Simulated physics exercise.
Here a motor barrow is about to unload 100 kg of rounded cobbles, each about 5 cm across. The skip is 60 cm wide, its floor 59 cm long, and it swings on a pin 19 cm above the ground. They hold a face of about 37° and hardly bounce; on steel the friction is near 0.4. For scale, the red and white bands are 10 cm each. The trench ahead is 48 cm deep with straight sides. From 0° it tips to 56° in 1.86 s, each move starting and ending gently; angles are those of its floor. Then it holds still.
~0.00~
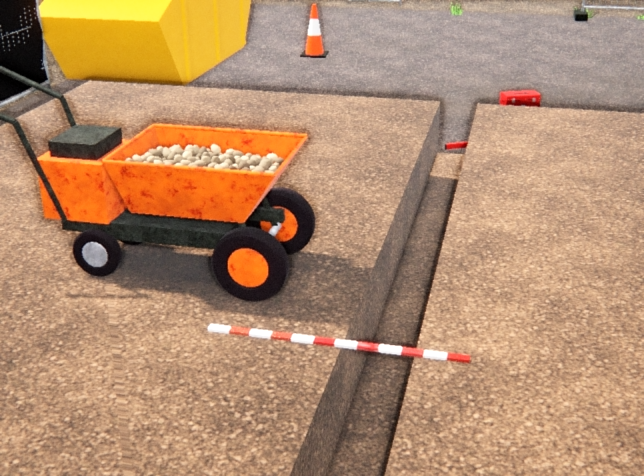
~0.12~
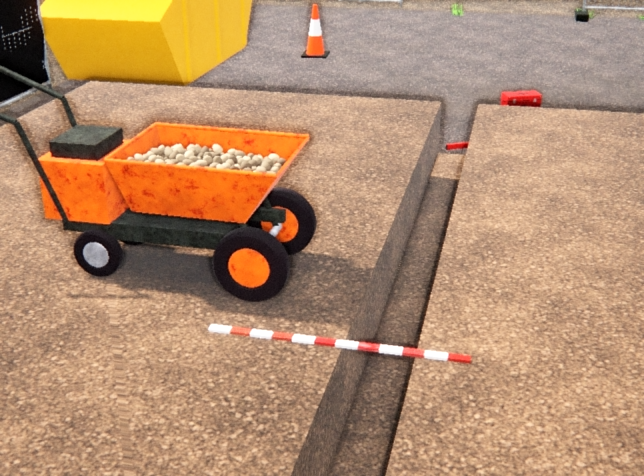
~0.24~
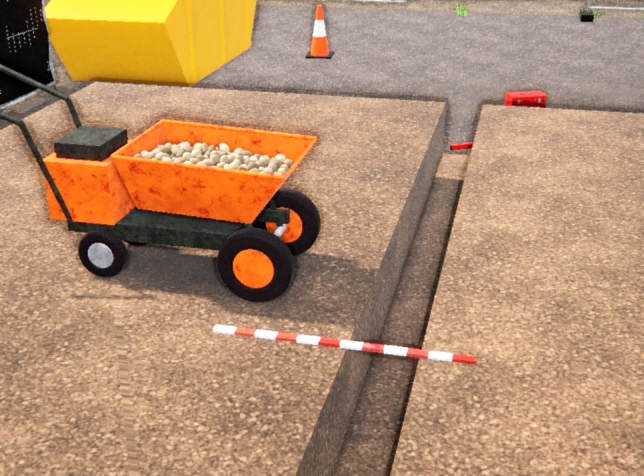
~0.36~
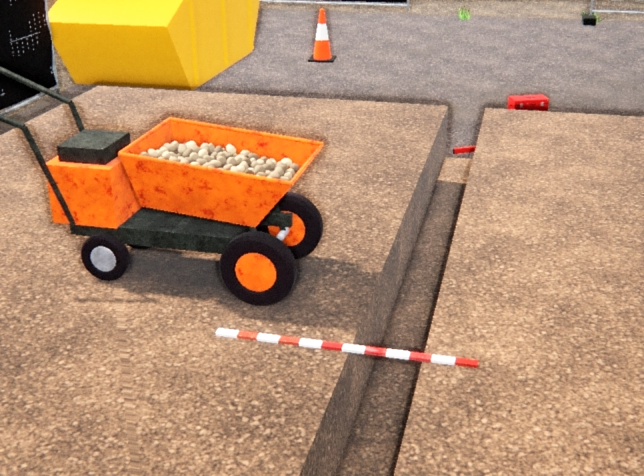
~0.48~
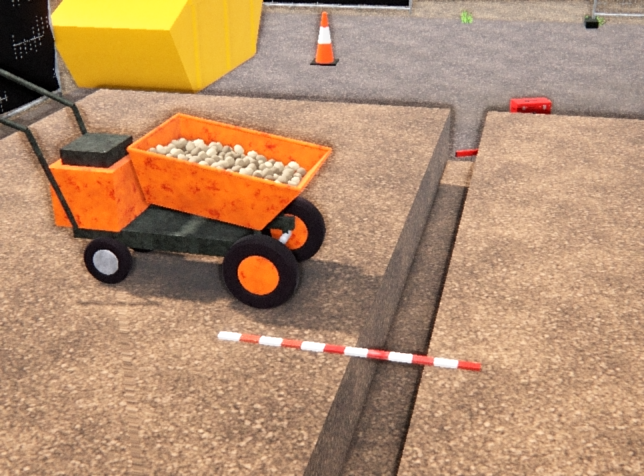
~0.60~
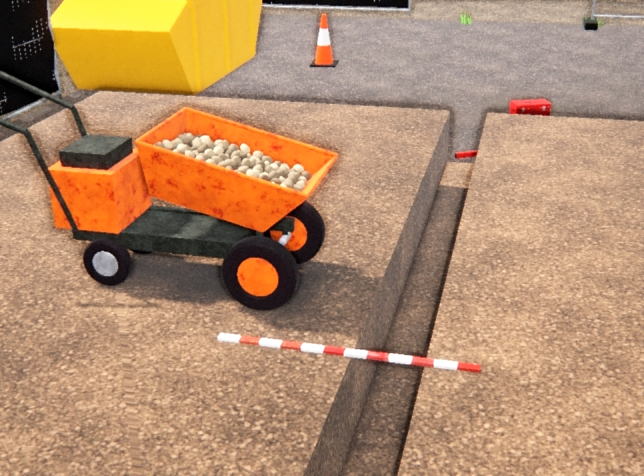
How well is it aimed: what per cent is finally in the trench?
About 39 per cent.
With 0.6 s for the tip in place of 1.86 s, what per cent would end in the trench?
In that case some 40 per cent.
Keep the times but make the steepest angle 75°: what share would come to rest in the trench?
It would be near 100 per cent.
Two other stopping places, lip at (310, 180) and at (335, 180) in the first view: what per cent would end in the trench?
First some 30, then 15 per cent.
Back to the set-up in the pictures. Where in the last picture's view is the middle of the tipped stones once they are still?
Their middle is at about (407, 375).
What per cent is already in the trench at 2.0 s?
Some 5 per cent.
After 1.4 s the floor is at 47°; 100 % in the skip; the foremost stones are at (343, 219).
After 2.0 s the floor is at 56°; 92 % in the skip, 1 % short of the trench, 7 % in the trench; the foremost stones are at (408, 308).
After 2.3 s the floor is at 56°; 78 % in the skip, 1 % short of the trench, 21 % in the trench; the foremost stones are at (427, 392).
After 4.3 s the floor is at 56°; 60 % in the skip, 39 % in the trench; the foremost stones are at (427, 394).
